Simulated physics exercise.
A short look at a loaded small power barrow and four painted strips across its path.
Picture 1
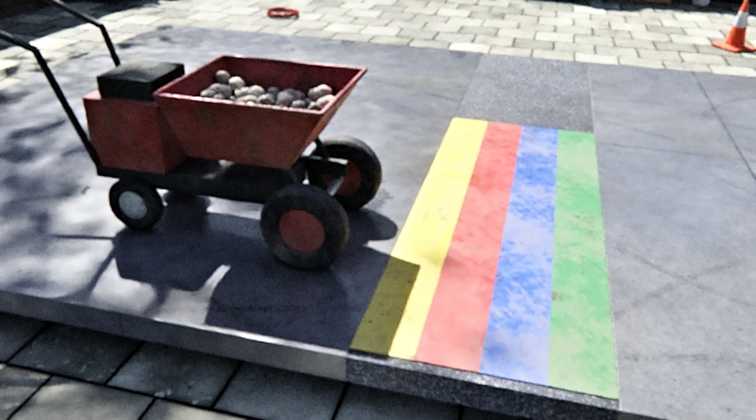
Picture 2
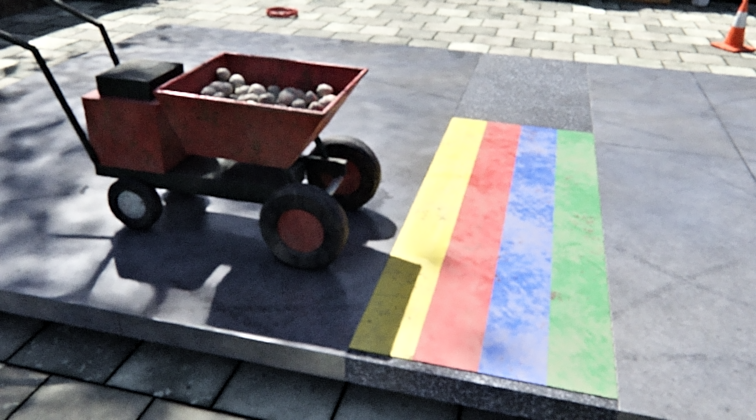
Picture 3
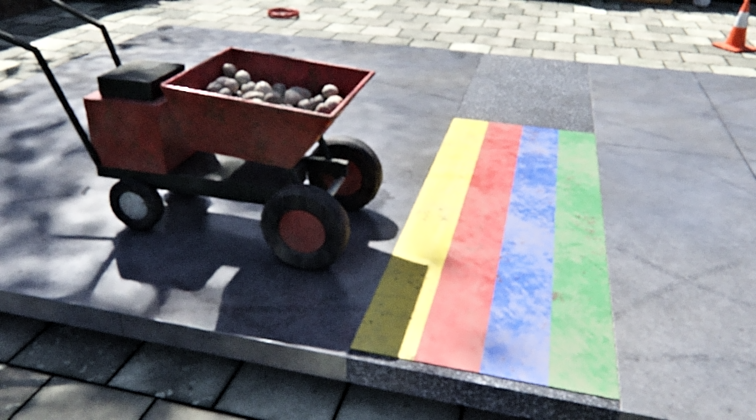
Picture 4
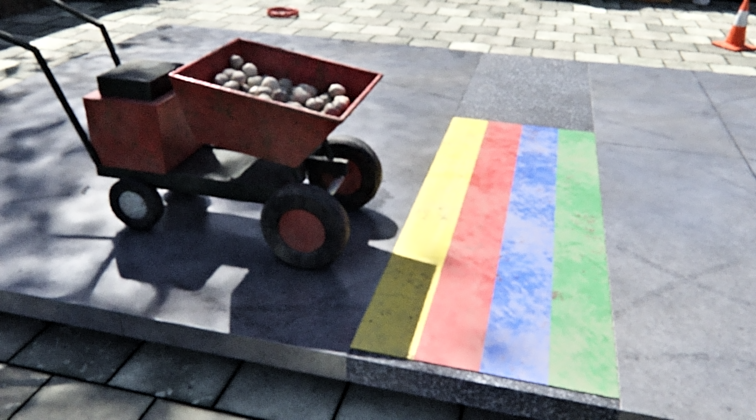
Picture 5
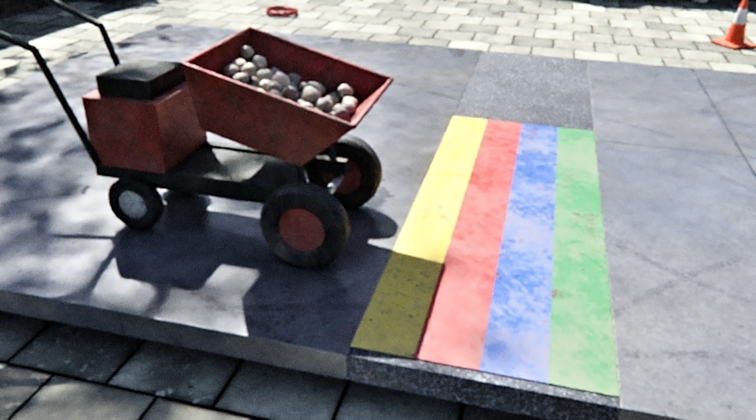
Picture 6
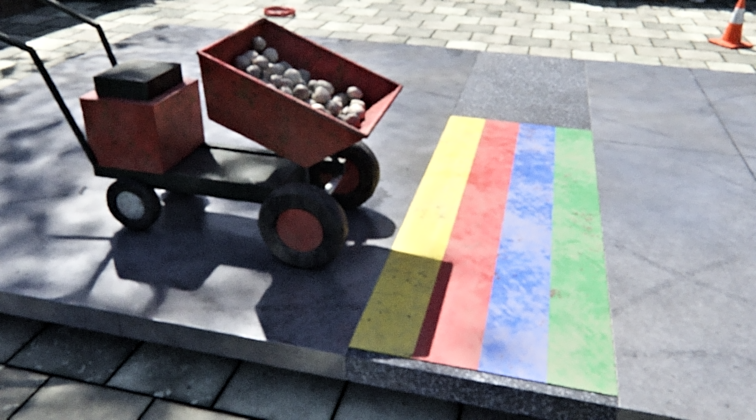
We see a small red barrow loaded with rounded stones standing left of yellow, red, blue and green painted strips; its skip, level at first, gradually tilts toward the right, the rear rising while the stones remain inside.
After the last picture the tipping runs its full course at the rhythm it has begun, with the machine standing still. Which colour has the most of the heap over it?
The red strip carries the most.
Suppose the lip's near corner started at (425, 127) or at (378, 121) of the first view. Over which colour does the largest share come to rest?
In turn: The green one; the blue strip.
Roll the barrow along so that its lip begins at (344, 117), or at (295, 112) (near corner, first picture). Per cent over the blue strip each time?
First some 40, then 20 per cent.
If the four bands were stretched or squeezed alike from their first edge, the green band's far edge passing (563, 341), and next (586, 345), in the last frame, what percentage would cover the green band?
In turn 20 and 20 in a hundred.
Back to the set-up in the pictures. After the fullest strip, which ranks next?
Second comes the blue one.
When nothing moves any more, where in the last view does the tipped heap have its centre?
At about (490, 251).
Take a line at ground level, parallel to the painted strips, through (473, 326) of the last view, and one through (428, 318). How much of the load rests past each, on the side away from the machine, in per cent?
About 50 and 90 per cent.
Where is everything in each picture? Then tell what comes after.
The first frame shows lip of the skip near (321, 115), level; top of the load near (268, 106), river pebbles; yellow strip near (398, 310); red strip near (457, 320); blue strip near (518, 331); green strip near (582, 342).
The second frame shows lip of the skip near (323, 115), tipped barely; top of the load near (269, 105).
The third frame shows lip of the skip near (331, 118), tipped barely; top of the load near (257, 99).
The fourth frame shows lip of the skip near (341, 122), tipped a little; top of the load near (256, 94).
The fifth frame shows lip of the skip near (353, 127), tipped a little; top of the load near (254, 84).
The sixth frame shows lip of the skip near (365, 136), tipped clearly; top of the load near (264, 77); yellow strip near (396, 308); red strip near (455, 318); blue strip near (517, 328); green strip near (580, 339).
Shortly afterwards, skip tipped steeply; the whole lot in the skip.
Next, skip tipped right over; the bulk in the skip; only a few over the yellow strip; near a quarter over the red strip; a little over the blue strip.
Some moments later, skip tipped right over; a little in the skip; a little over the yellow strip; near half over the red strip; near a third over the blue strip; a little over the green strip; a little off the paint.
In the end, skip tipped right over; a little over the yellow strip; near half over the red strip; near a quarter over the blue strip; a little over the green strip; a little off the paint.
